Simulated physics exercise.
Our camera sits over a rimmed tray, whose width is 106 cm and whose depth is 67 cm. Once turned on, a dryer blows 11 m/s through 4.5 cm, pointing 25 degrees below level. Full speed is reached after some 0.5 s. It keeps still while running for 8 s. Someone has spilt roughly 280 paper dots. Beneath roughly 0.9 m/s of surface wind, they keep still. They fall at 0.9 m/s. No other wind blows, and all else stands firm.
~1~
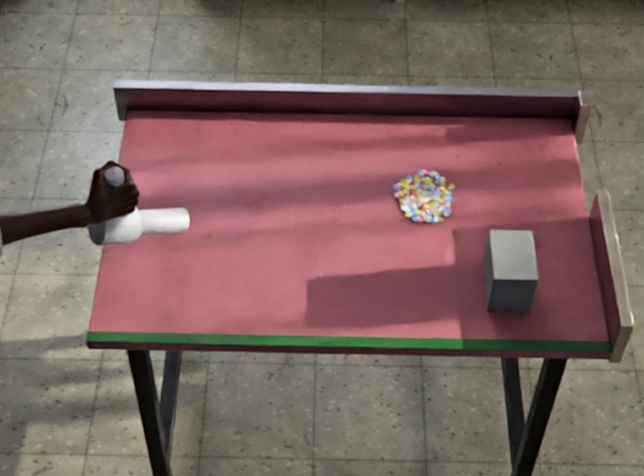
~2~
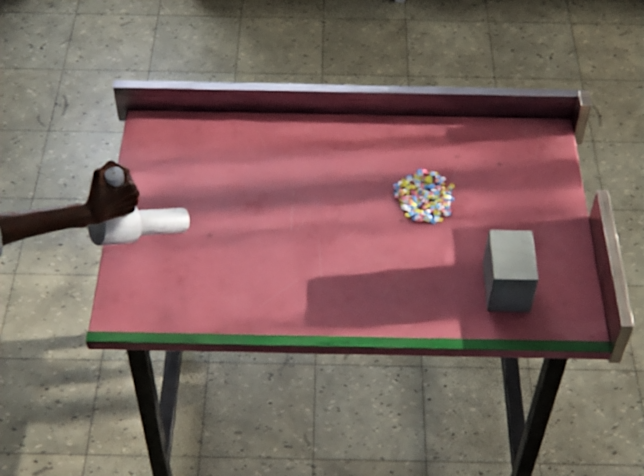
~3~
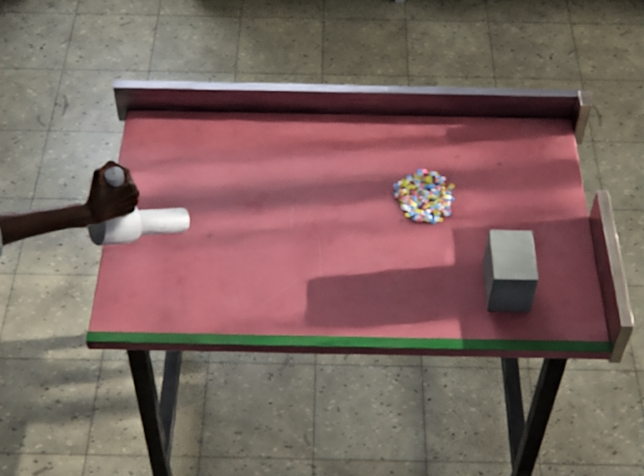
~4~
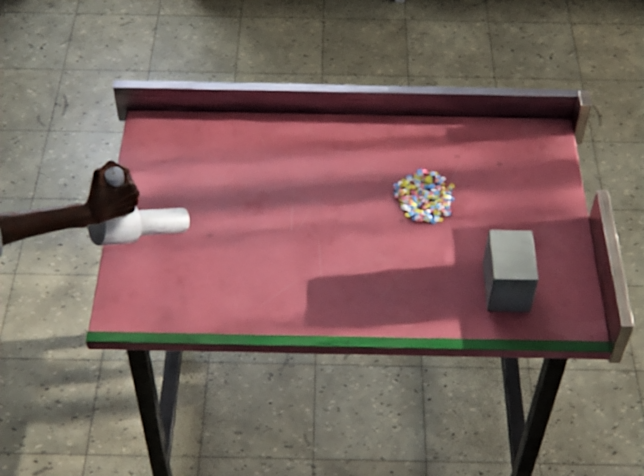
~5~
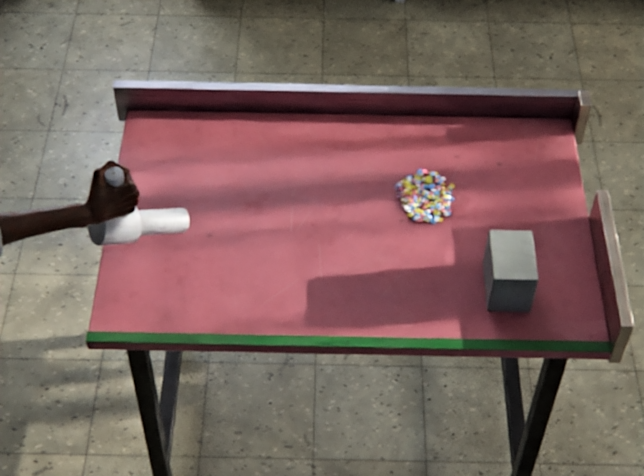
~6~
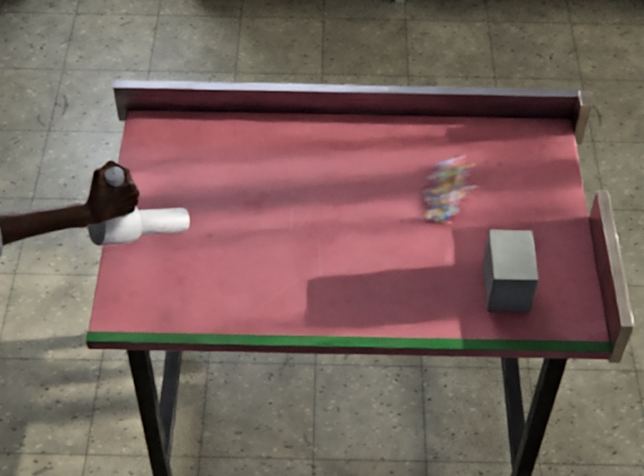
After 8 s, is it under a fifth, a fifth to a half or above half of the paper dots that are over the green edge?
The amount over the green edge by then: Short of a fifth.
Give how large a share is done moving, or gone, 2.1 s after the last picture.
About 100 per cent.
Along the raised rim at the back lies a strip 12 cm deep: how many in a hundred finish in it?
Around 0 in a hundred.
Then, 1.2 s after the last picture, 0 % are on the move or not yet settled, 0 % are over the green edge.
Then, 2.1 s after the last picture, 0 % are on the move or not yet settled, 0 % are over the green edge.
Then, 4.0 s after the last picture, 0 % are on the move or not yet settled, 0 % are over the green edge.
Then, 7.6 s after the last picture, at the end, 0 % are over the green edge.
